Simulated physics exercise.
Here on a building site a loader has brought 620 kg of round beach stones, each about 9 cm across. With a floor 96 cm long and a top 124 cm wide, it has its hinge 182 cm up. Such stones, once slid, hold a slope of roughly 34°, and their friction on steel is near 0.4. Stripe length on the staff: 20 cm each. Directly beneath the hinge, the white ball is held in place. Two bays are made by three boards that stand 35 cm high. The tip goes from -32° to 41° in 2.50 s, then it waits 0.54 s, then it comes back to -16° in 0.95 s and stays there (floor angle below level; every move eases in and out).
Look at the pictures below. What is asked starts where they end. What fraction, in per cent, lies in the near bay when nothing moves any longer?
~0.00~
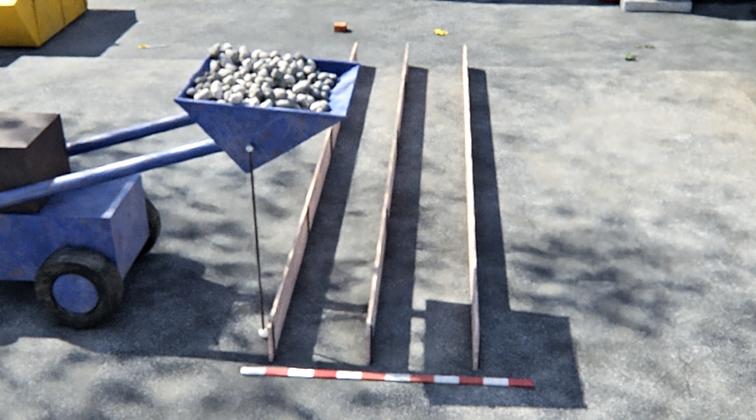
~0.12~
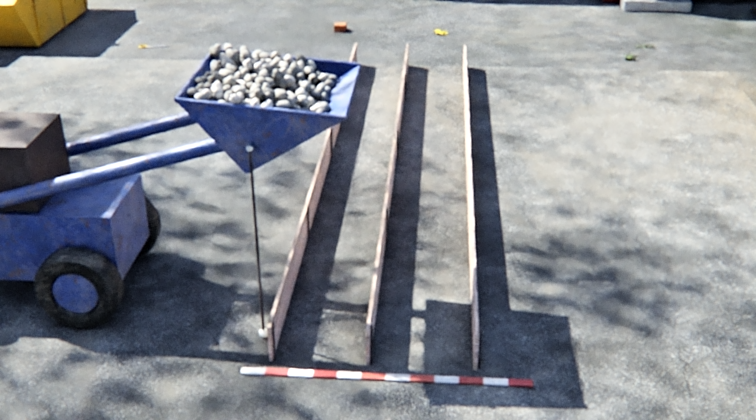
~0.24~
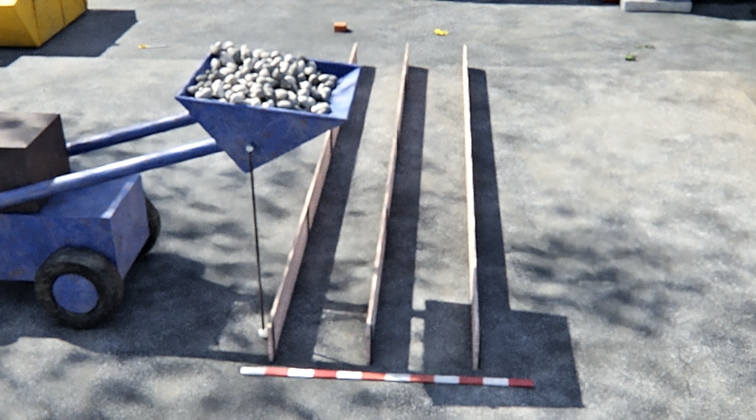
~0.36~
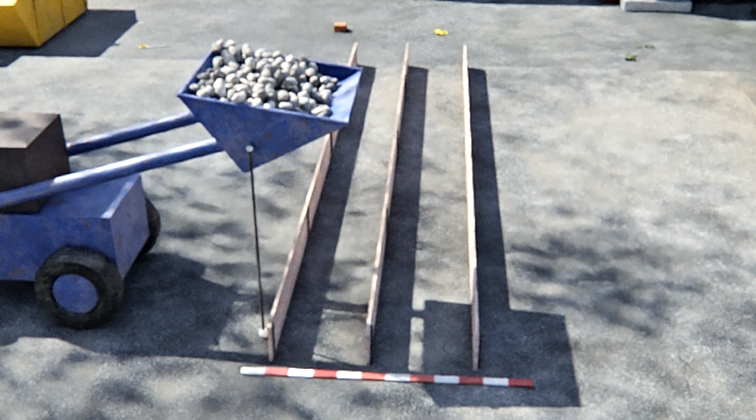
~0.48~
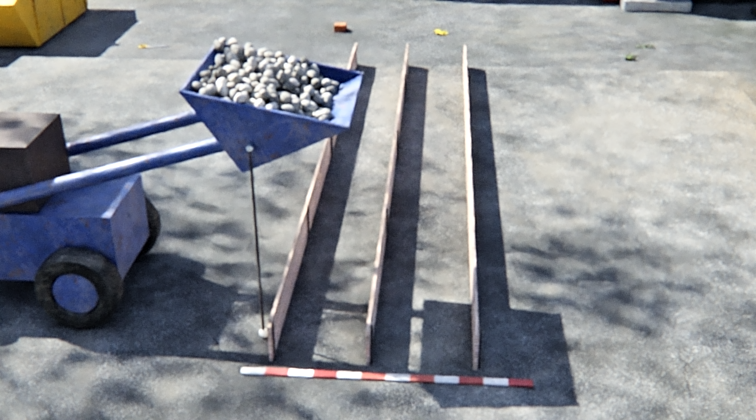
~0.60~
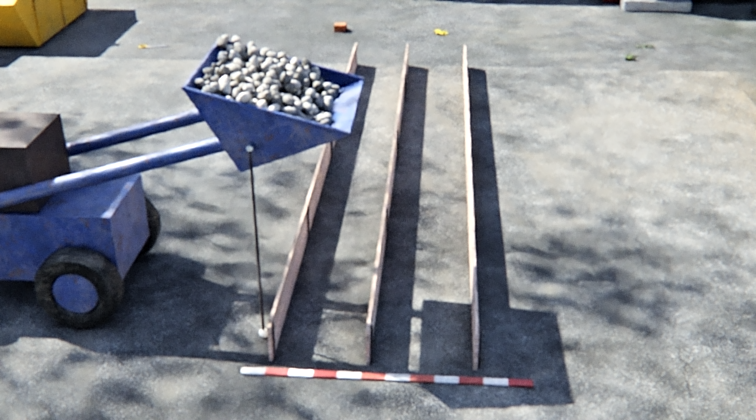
The fraction is about 25 per cent.
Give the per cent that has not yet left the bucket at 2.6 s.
Roughly 5 per cent is still inside.
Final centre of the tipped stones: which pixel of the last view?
Roughly at (411, 294).
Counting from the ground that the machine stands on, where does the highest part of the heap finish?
About 30 cm higher than the ground.
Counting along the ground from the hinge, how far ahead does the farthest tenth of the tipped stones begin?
Some 170 cm out from the hinge.
After 1.9 s the floor is at 30°; 74 % in the bucket, 20 % in the near bay, 6 % in the far bay; the foremost stones are at (401, 253).
After 2.6 s the floor is at 41°; 3 % in the bucket, 35 % in the near bay, 62 % in the far bay; the foremost stones are at (467, 293).
After 4.4 s the floor is at -16°; 0 % in the bucket, 25 % in the near bay, 75 % in the far bay; the foremost stones are at (468, 303).
After 7.3 s the floor is at -16°; 0 % in the bucket, 25 % in the near bay, 75 % in the far bay; the foremost stones are at (468, 303).
